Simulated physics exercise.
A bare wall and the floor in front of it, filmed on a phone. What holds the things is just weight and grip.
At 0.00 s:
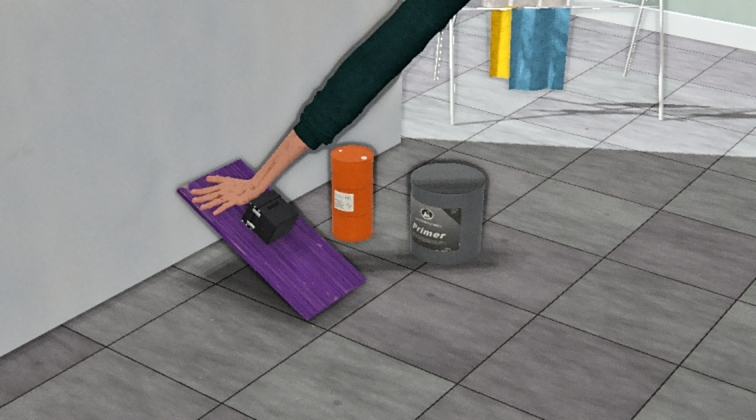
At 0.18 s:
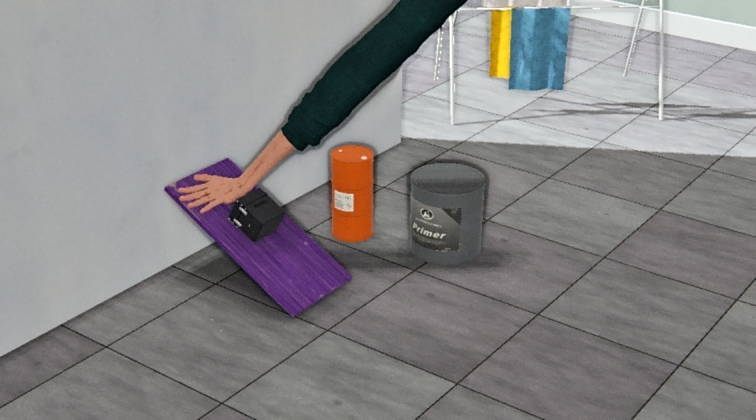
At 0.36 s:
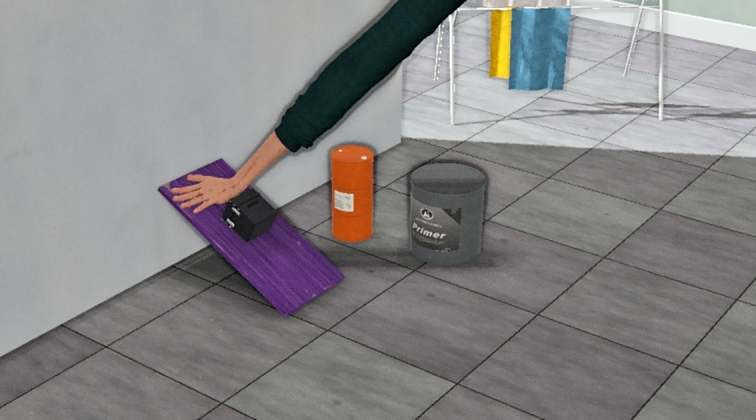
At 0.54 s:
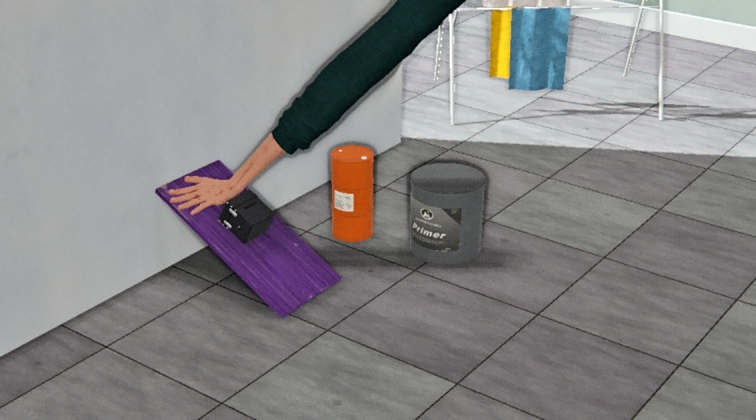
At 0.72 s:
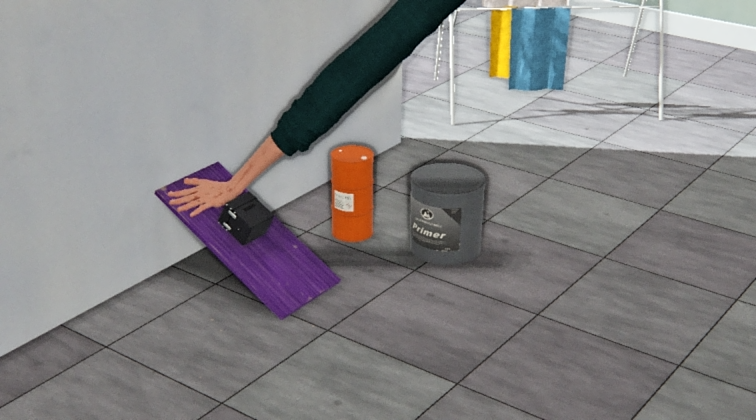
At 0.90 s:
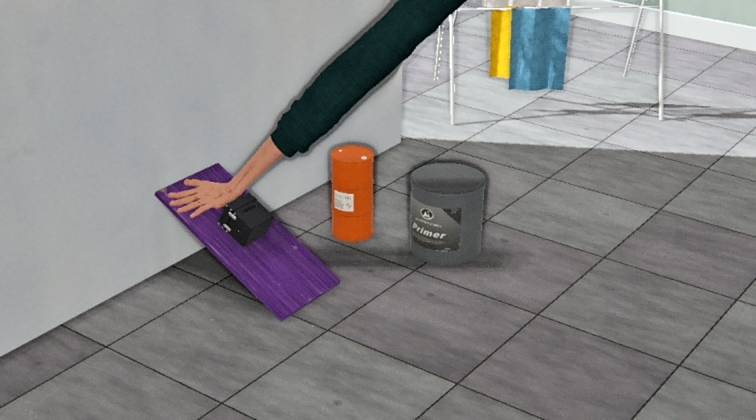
An arm in a dark green sleeve reaches in from the top of a room with a bare pale wall and grey tiled floor, seen from slightly above. Its hand rests on a tilted purple board carrying a black block, left of an orange canister and a grey primer tub, with yellow and blue cloths behind. The hand shifts the board slightly left until it leans on the wall, and keeps holding it.
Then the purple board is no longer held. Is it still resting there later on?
My guess is it budges.
After 1.20 s, purple board leaning 24° more than when let go near (258, 273).
After 1.30 s, purple board leaning 29° more than when let go near (259, 274).
At rest (2.2 s), moved from the start, purple board; the other 2 in place. Seen from the same camera at the end, purple board near (260, 280). The board slides down.
